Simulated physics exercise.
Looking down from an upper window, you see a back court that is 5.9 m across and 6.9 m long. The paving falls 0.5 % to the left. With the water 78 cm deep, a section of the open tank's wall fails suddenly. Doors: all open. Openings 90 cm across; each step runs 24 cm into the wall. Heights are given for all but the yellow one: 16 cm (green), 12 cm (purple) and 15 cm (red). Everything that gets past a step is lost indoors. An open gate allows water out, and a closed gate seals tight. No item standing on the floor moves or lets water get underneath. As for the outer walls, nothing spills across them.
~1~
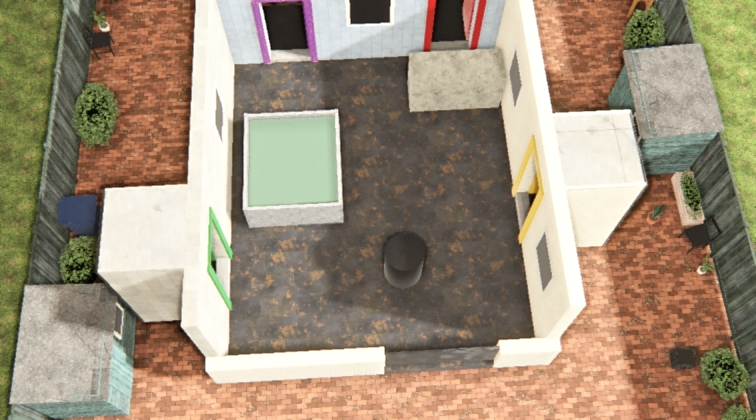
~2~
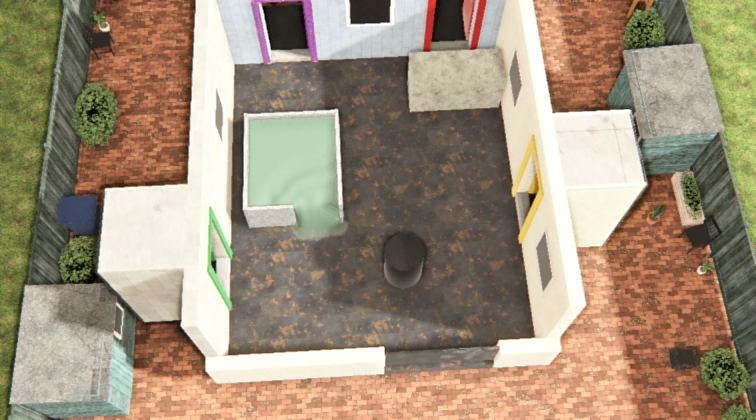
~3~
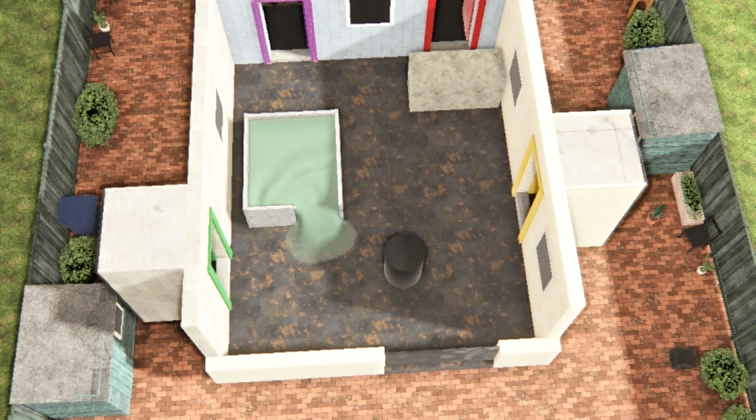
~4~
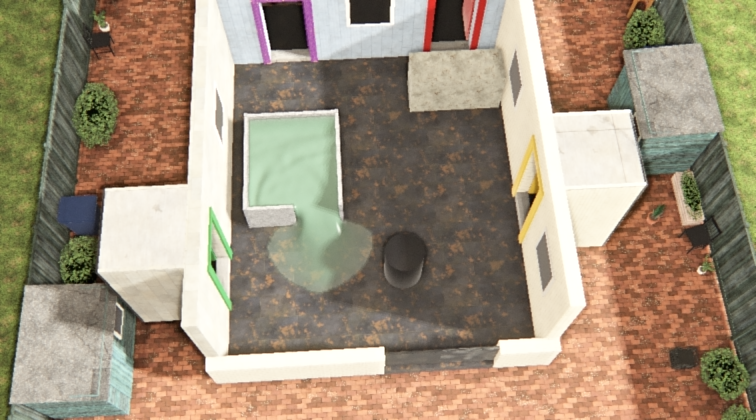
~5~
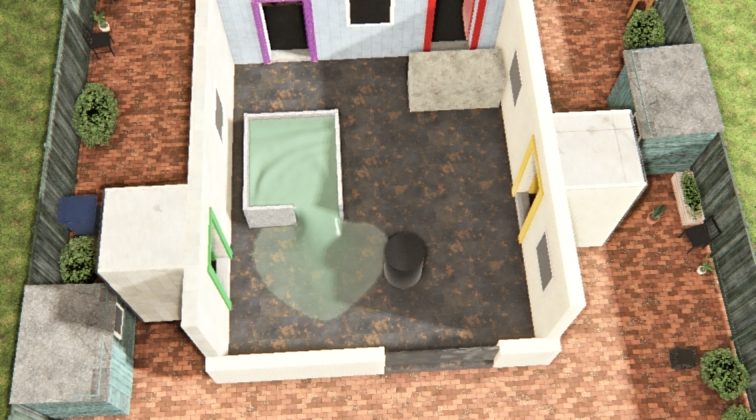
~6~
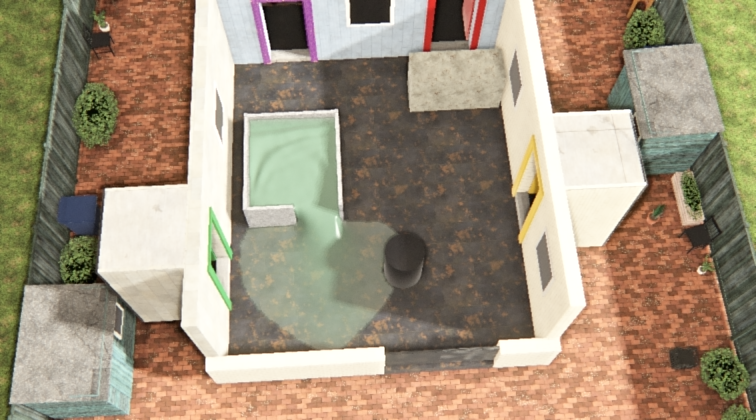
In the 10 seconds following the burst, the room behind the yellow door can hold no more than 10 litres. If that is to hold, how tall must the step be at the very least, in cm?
Close to 5 cm is just enough.
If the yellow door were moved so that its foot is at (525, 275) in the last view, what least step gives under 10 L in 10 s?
Roughly 12.5 cm, give or take.
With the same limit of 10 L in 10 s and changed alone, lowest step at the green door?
The green one would have to be about 9.5 cm high.
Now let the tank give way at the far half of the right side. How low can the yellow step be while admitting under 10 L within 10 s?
A minimum of about 16 cm.
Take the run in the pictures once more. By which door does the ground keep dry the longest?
Door: Red.
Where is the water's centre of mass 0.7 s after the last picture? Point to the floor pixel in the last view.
Centre estimate: (308, 216) px, approximately.
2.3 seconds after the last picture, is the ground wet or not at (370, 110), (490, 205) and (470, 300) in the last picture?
One by one: Clear, drenched, drenched.
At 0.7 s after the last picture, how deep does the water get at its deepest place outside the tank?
It gets to close to 38 centimetres there.
Then, 0.7 s after the last picture water covers 25 % of the floor, deepest (38 cm) near (328, 230); it has not reached the yellow door.
Then, 2.3 s after the last picture water covers 40 % of the floor, deepest (29 cm) near (314, 362); 1 cm at the yellow door, 0 litres in over its 21 cm step.
Then, 9.3 s after the last picture water covers 95 % of the floor, deepest (15 cm) near (234, 79); 6 cm at the yellow door, 0 litres in over its 21 cm step.
At the yellow door as built, the water peaked near 8 cm, 5.9 s after the last picture.
With a step of 4.5 cm, 16 litres would have come in within the 10 s; with 6.5 cm, 3 litres. So under 10 litres takes about 5 cm.
